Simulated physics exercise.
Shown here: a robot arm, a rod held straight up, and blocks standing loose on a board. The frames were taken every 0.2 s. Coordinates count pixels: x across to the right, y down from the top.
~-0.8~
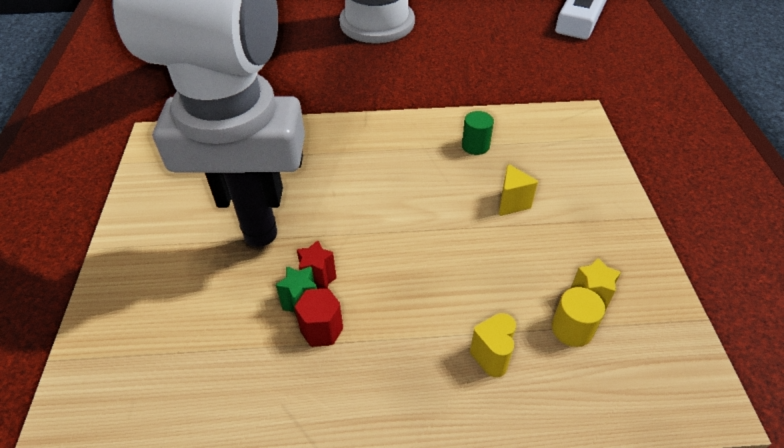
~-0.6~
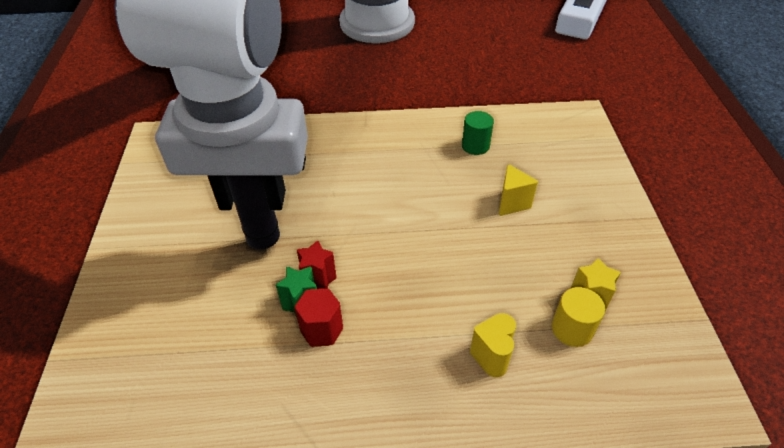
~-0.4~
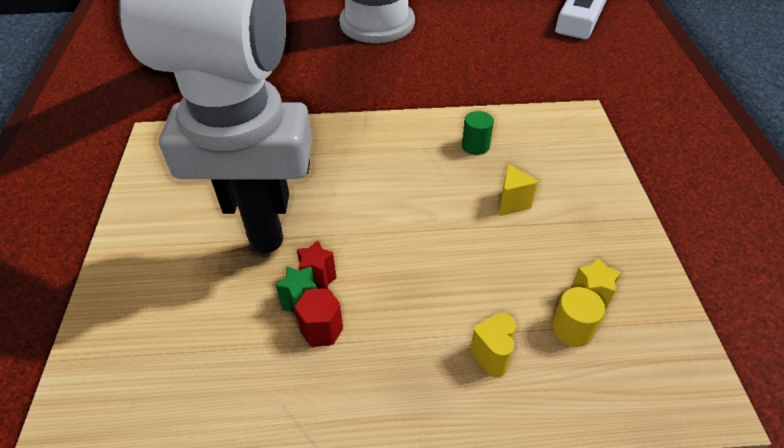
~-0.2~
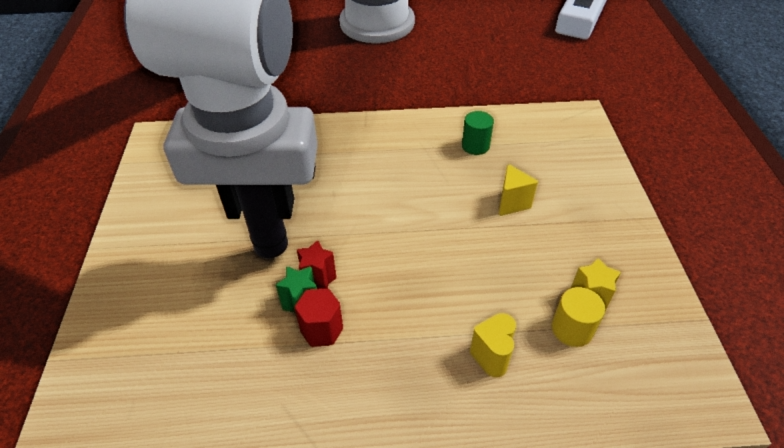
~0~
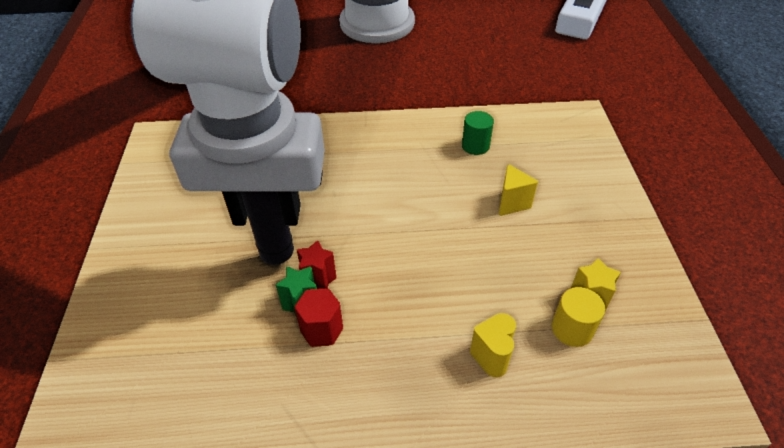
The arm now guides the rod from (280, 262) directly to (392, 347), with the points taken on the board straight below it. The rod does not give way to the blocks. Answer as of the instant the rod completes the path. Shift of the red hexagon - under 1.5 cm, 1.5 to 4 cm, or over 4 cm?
It is going to finish 1.5 to 4 cm from where it is now.
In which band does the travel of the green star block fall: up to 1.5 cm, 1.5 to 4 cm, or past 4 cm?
Displaced 1.5 to 4 cm.
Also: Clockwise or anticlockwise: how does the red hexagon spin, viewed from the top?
From above, the red hexagon will be seen to turn anti-clockwise.
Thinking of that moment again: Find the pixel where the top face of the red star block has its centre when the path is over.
Final place: (365, 266).
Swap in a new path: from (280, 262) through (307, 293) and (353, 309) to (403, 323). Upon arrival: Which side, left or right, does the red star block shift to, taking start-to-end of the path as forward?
Its sideways move is to the left.
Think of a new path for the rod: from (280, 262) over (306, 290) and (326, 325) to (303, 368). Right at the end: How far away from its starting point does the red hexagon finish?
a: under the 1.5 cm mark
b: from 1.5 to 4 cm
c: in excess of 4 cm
Option c.
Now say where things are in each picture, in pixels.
The first picture shows rod's lower end at (261, 235); green star block at (296, 280); red star block at (314, 255); red hexagon at (317, 305); yellow heart at (498, 332).
The second picture shows rod at (263, 238); blocks still.
The third picture shows rod at (267, 241); blocks still.
The fourth picture shows rod at (271, 246); blocks still.
The fifth picture shows rod at (277, 252); green star block at (296, 280); red star block at (314, 255); red hexagon at (317, 305); yellow heart at (498, 332).
What follows on the original path. One third of the way, rod at (312, 279); green star block at (301, 290); red star block at (342, 261); red hexagon at (321, 316).
Two thirds of the way, rod at (350, 307); green star block at (309, 302), turned 55° clockwise; red star block at (364, 266), turned 45° anticlockwise; red hexagon at (321, 336), turned 20° anticlockwise.
At the end, rod at (391, 338); green star block at (309, 302), turned 55° clockwise; red star block at (365, 266), turned 50° anticlockwise; red hexagon at (321, 336), turned 20° anticlockwise; yellow heart still.
